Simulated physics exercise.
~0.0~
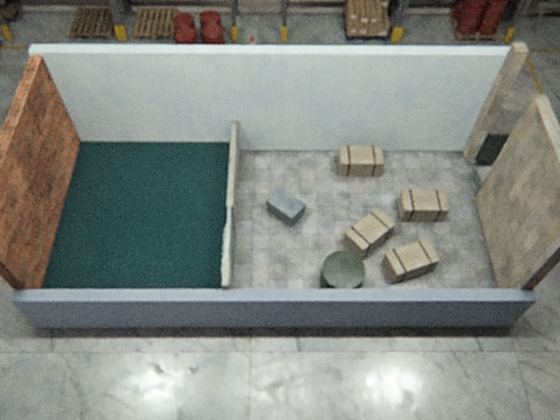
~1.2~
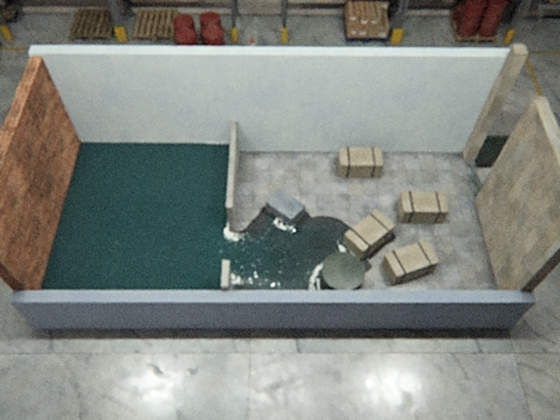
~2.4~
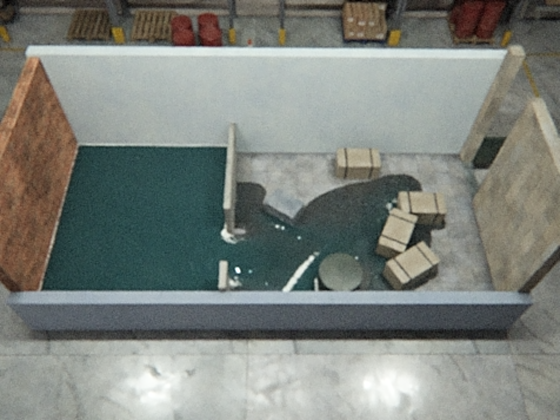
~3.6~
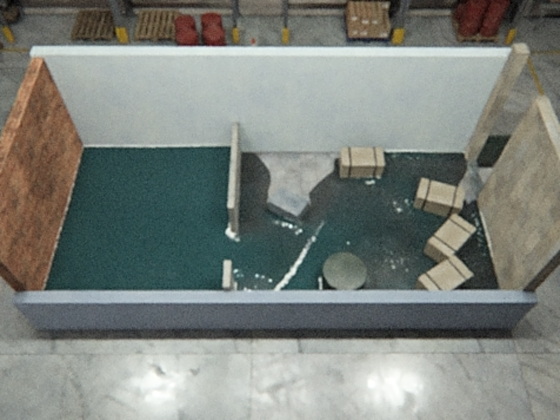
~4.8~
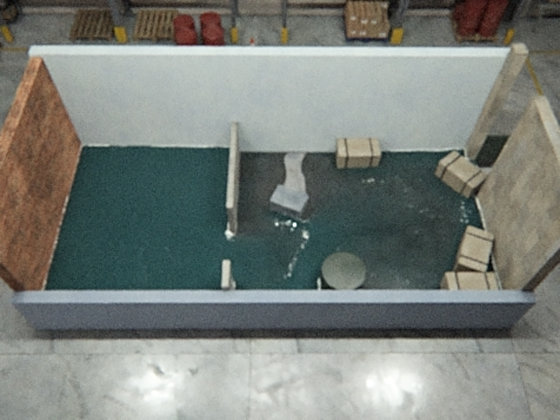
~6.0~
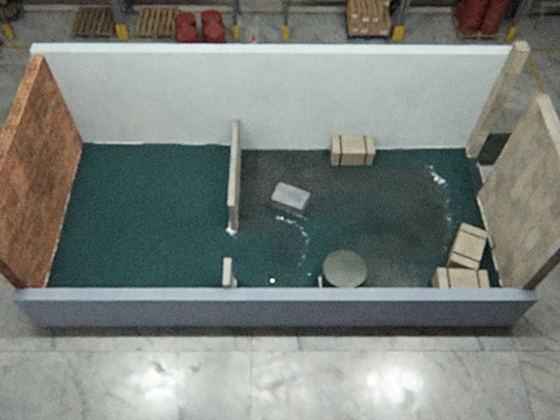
Dark green water bursts through the partition and pushes several tan boxes toward the right wall.
